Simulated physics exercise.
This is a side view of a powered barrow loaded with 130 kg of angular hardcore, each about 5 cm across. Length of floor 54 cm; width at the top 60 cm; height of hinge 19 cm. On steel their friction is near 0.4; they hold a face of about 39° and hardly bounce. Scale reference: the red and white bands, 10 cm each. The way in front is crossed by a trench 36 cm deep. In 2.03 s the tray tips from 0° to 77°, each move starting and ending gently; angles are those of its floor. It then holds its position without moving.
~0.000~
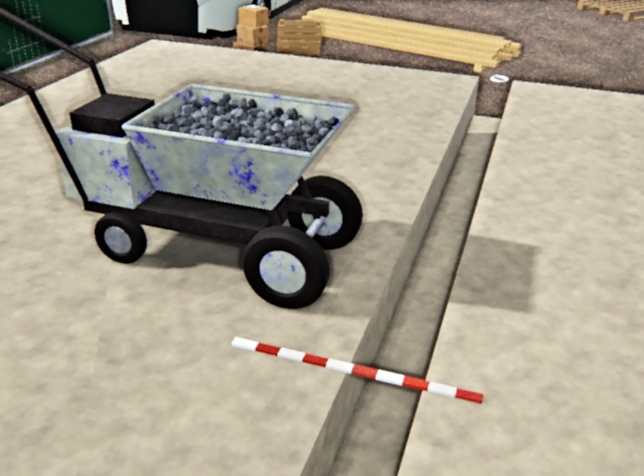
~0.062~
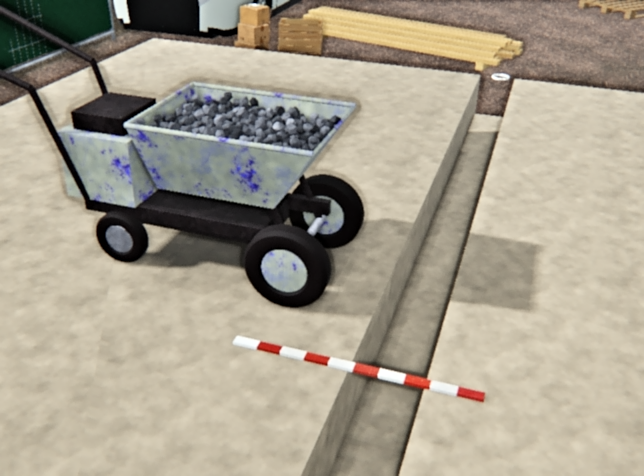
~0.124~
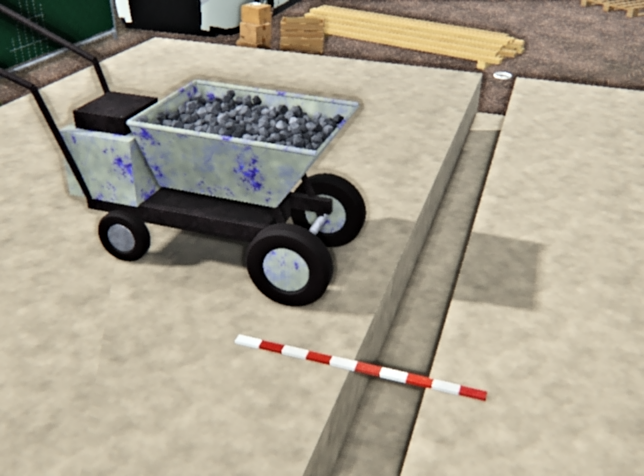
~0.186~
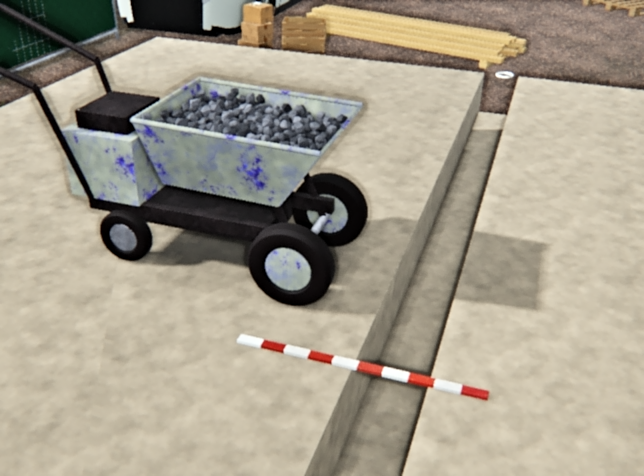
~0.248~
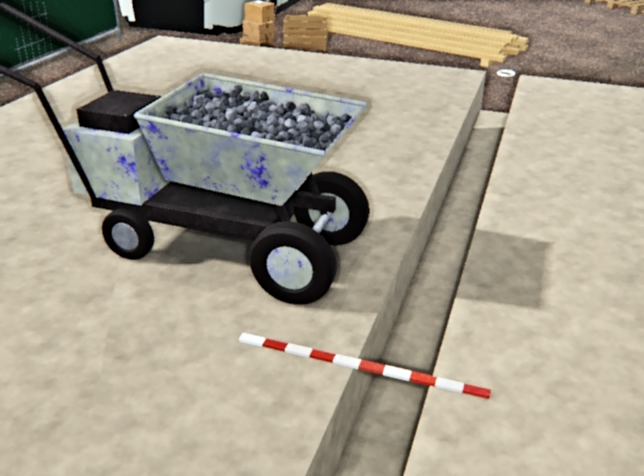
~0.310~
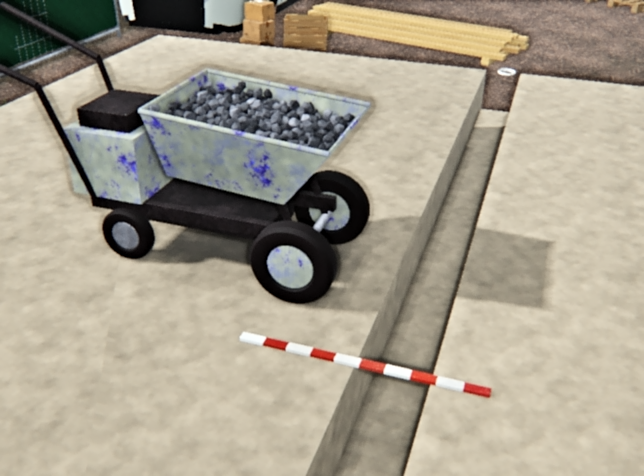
We see a powered barrow loaded with dark grey stones on a pale surface, beside a narrow trench with a red and white banded rod across it; the tray tilts slightly, its rear rising towards the right.
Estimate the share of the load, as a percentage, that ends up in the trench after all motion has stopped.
Roughly 59 per cent of the load ends up there.
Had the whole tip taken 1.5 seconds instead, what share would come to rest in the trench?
Around 55 per cent would end in the trench.
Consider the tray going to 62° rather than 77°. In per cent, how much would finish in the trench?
In that case some 20 per cent.
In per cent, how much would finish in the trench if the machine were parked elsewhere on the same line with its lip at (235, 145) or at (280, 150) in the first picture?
It'd be around 85 per cent and after that around 85 per cent.
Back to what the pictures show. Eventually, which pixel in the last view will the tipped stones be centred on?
Centre estimate: Around (446, 324).
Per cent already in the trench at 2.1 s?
At that moment: Approx. 10 %.
After 1.5 s the floor is at 65°; 99 % in the tray, 1 % in the trench; the foremost stones are at (440, 243).
After 2.1 s the floor is at 77°; 56 % in the tray, 12 % in the trench, 33 % past the trench; the foremost stones are at (579, 323).
After 2.5 s the floor is at 77°; 33 % in the tray, 23 % in the trench, 44 % past the trench; the foremost stones are at (619, 322).
After 4.4 s the floor is at 77°; 1 % in the tray, 59 % in the trench, 40 % past the trench; the foremost stones are at (624, 324).
